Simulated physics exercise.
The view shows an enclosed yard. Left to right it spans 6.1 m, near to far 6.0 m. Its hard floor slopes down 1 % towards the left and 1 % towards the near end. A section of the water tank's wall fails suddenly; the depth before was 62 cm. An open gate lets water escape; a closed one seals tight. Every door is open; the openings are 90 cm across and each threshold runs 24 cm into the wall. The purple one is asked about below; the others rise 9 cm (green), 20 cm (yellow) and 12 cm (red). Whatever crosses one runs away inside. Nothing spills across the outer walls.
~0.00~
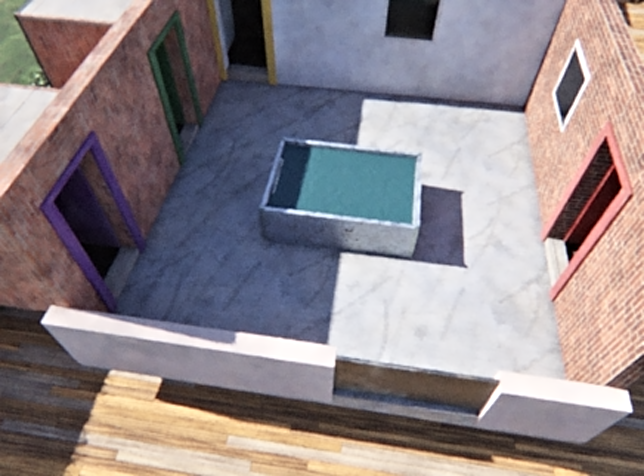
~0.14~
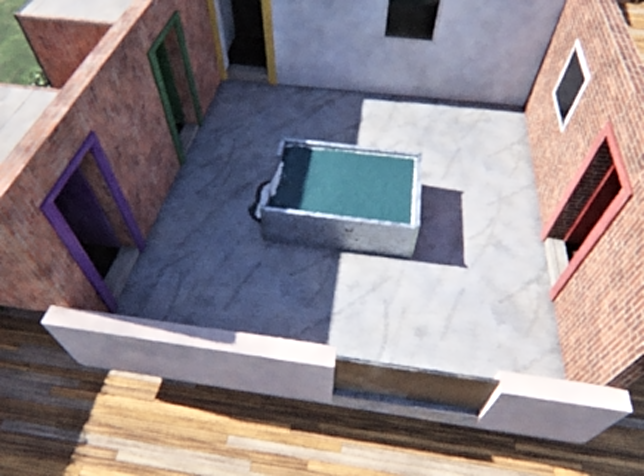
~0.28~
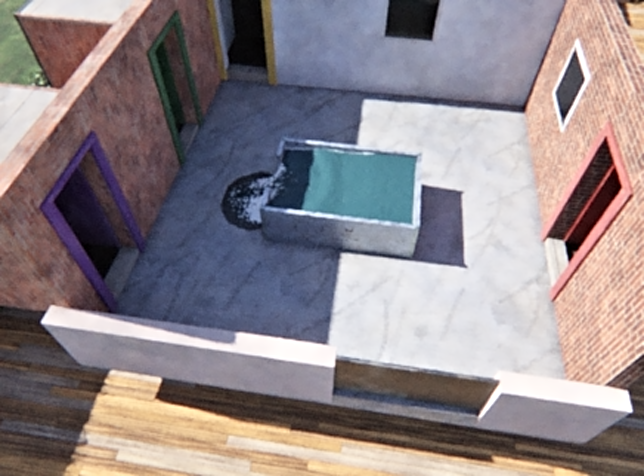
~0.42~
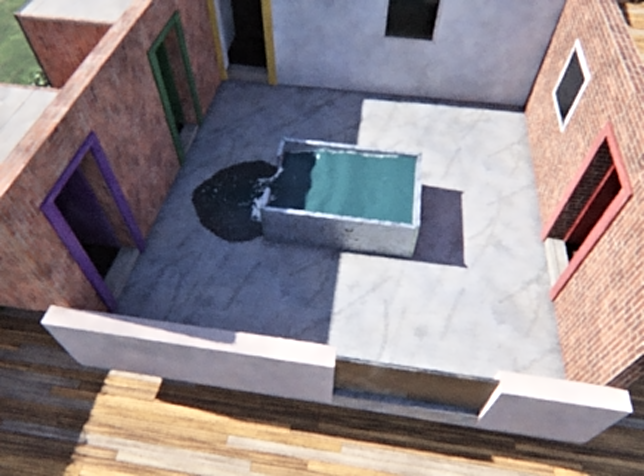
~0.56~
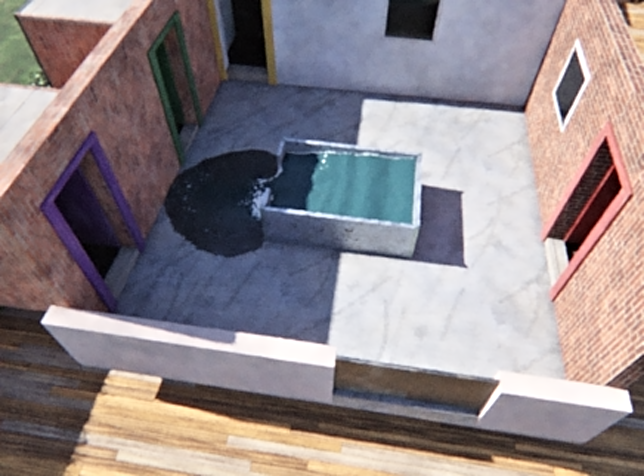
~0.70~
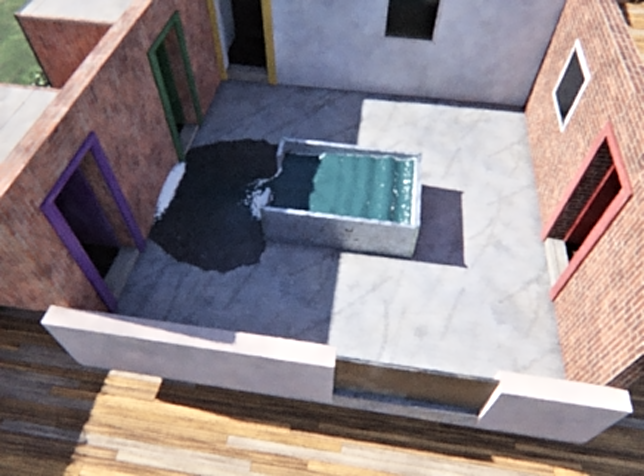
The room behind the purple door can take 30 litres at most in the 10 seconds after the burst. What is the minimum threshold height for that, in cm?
It would have to be roughly 8.5 cm high.
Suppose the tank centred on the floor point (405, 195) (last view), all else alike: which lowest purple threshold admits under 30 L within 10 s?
Some 8.5 cm.
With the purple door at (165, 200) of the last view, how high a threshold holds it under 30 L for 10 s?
Roughly 25 cm.
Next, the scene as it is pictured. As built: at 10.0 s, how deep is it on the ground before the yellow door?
About 6.0 cm.
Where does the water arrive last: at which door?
It is the red one.
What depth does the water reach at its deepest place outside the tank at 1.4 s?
About 32 cm.
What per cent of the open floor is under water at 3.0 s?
About 30 per cent.
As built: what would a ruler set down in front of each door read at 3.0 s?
Depths in cm: Green 15, yellow 19, red 0, purple 12.
After 1.4 s water covers 15 % of the floor, deepest (32 cm) near (165, 202); 13 cm at the purple door, 0 litres in over its 14 cm threshold.
After 3.0 s water covers 30 % of the floor, deepest (27 cm) near (99, 341); 12 cm at the purple door, 1 litre in over its 14 cm threshold.
After 10.0 s water covers 100 % of the floor, deepest (12 cm) near (99, 341); 7 cm at the purple door, 3 litres in over its 14 cm threshold.
At the purple door as built, the water arrived by 1.1 s and peaked near 15 cm at 2.0 s.
Run again over the same 10 s with other heights there, 49 litres in over 7 cm, 22 litres over 9.5 cm. The limit of 30 litres is kept from about 8.5 cm up.
